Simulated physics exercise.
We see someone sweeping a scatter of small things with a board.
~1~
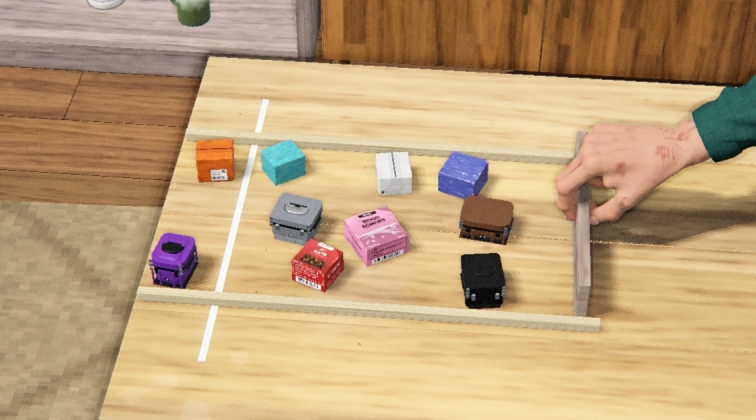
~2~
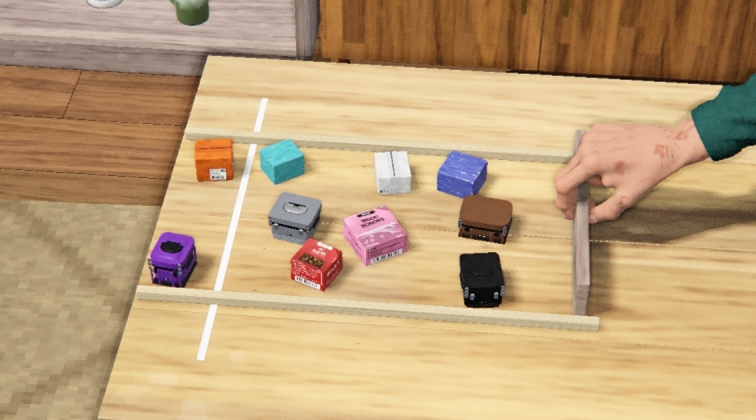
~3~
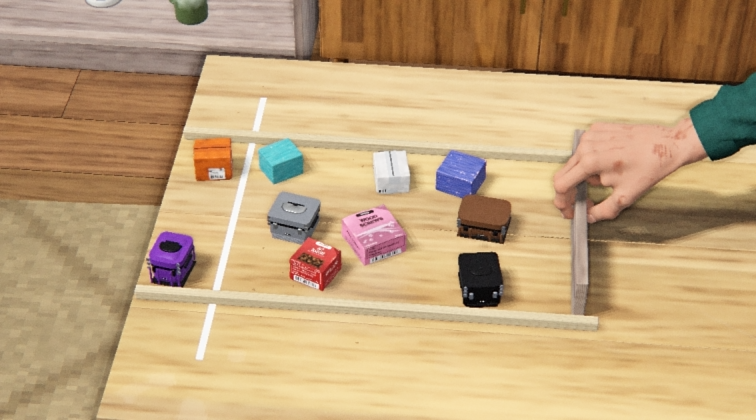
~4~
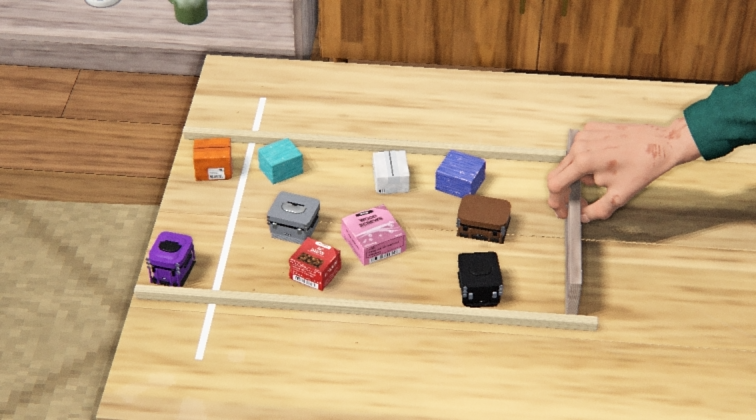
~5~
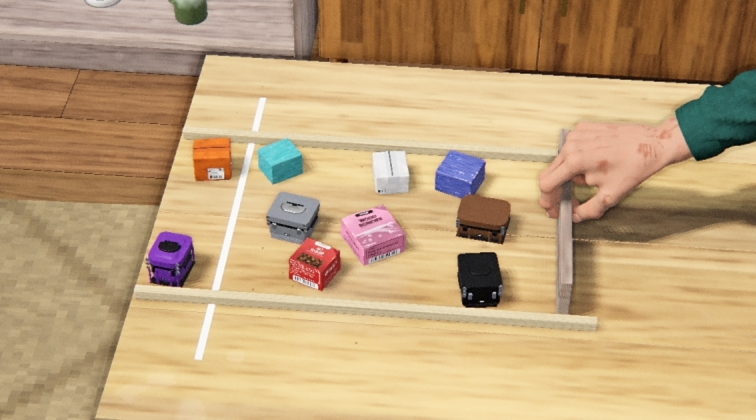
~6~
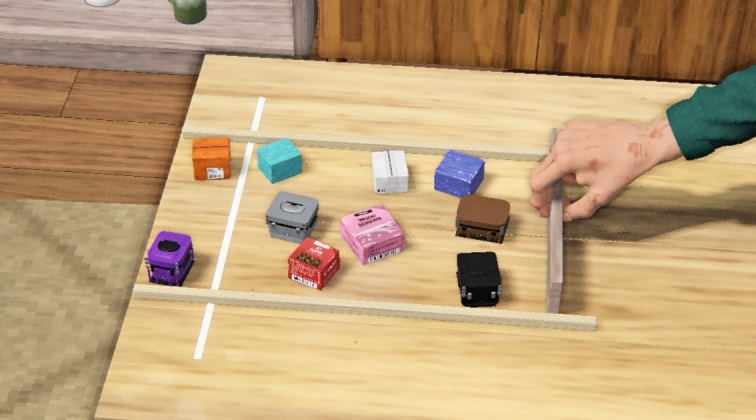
To begin with, small coloured boxes and cases lie scattered between two wooden rails on a table, with orange and purple ones left of a white tape line. A hand holds a board upright at the right, then slides it slightly left, while the scattered items stay practically still.
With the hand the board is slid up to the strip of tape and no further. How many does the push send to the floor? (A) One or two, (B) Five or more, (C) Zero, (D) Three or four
Option D: Three or four.
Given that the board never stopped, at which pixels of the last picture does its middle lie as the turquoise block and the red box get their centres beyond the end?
About (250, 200), and (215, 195) for the other.
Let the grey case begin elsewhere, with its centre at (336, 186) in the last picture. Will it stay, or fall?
From that start, the object then is safe.
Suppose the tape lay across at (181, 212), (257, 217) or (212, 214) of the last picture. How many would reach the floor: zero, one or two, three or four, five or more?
Place by place: At least five, then one to two, then five or over.
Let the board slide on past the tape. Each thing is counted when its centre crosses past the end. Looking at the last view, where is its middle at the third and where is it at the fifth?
Its middle is around (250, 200) and later (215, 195).
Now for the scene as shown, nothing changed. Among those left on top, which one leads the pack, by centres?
The grey case ends nearest.
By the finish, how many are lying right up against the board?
I count 3 of them.
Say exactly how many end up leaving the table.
That would be exactly 3.
Soon after, none off yet; purple case at rest near (170, 259); orange box at rest near (212, 159); turquoise block at rest near (279, 161).
Then, none off yet; purple case at rest near (170, 259); orange box at rest near (212, 159); turquoise block at rest near (276, 160).
Further on, none off yet; purple case at rest near (170, 259); orange box moved about its own width near (164, 155); turquoise block moved well along near (202, 152).
At rest, the number that fall off is three or four; fallen, turquoise block, orange box and purple case.
